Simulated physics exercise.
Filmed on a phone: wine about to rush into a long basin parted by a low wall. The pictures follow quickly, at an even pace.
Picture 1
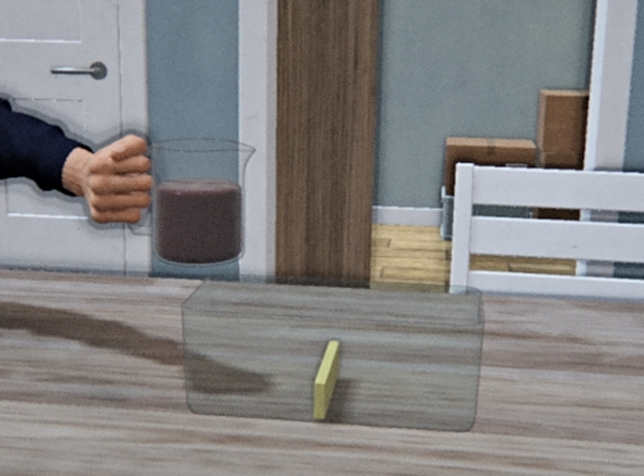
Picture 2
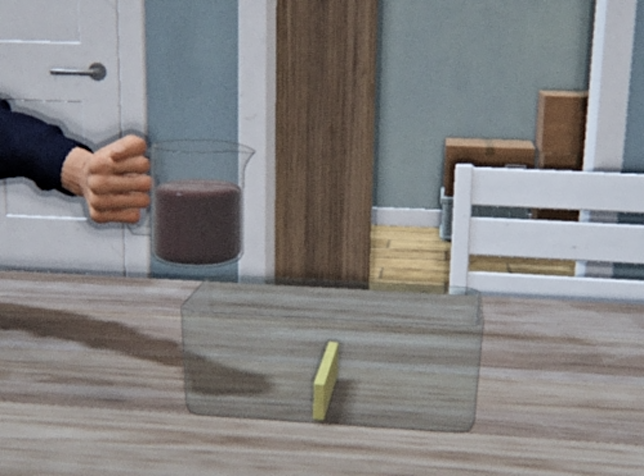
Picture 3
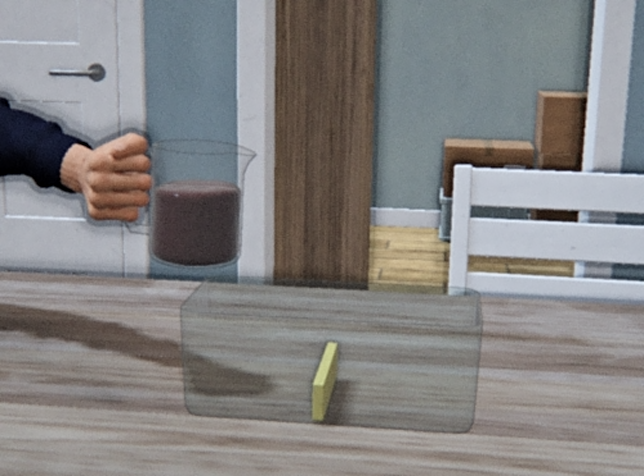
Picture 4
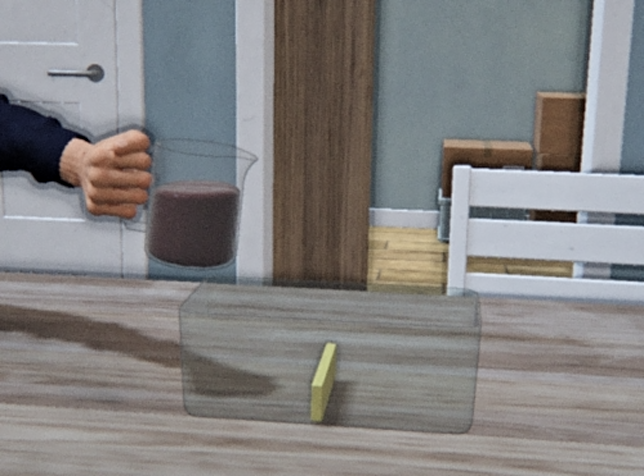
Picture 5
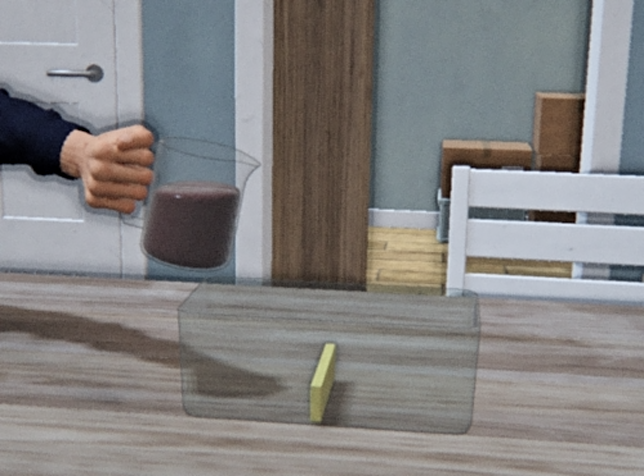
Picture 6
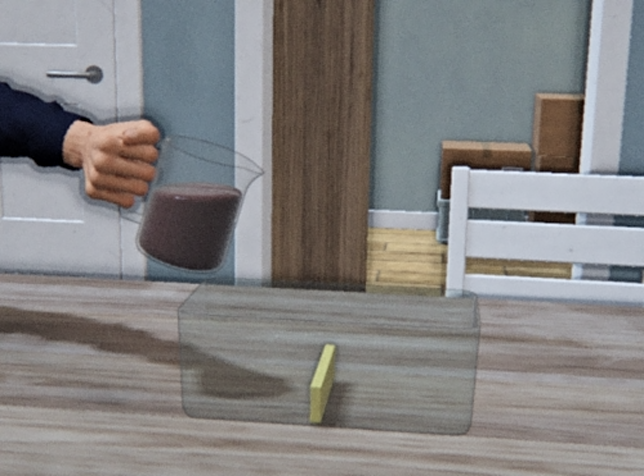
A hand in a dark sleeve at the left holds a clear beaker of dark reddish-brown liquid above a wood-grain table, seen from the front in a room with a white door and blue-grey walls. Below sits a long transparent basin with a low yellow wall inside, a white chair and cardboard boxes behind. The hand slowly tilts the beaker rightward, while the view shifts very slightly.
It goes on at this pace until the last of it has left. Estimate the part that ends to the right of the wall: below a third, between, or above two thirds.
In the end under a third is right of the wall.
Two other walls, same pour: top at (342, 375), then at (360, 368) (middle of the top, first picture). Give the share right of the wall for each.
Near 10 % and 5 %.
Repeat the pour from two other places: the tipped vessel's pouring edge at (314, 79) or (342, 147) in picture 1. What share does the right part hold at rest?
About 90 and 95 per cent.
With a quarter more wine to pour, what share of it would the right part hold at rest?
Roughly 35 in a hundred.
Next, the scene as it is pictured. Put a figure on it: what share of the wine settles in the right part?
About 20 per cent.
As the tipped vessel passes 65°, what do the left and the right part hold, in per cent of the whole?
The left part 0 per cent, the right part 0.
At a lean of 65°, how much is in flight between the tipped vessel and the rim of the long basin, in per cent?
About 5 per cent.
A moment on, the tilt is 65° and 94 per cent is still to pour, 0 is left of the wall and 0 right of it.
Next, the tilt is 92° and 48 per cent is still to pour, 27 is left of the wall and 9 right of it.
Then the tilt is 97° and 12 per cent is still to pour, 65 is left of the wall and 18 right of it.
Later the tilt is 97° and 2 per cent is still to pour, 77 is left of the wall and 19 right of it.
At rest 80 per cent lies left of the wall, 20 right of it and 1 outside.
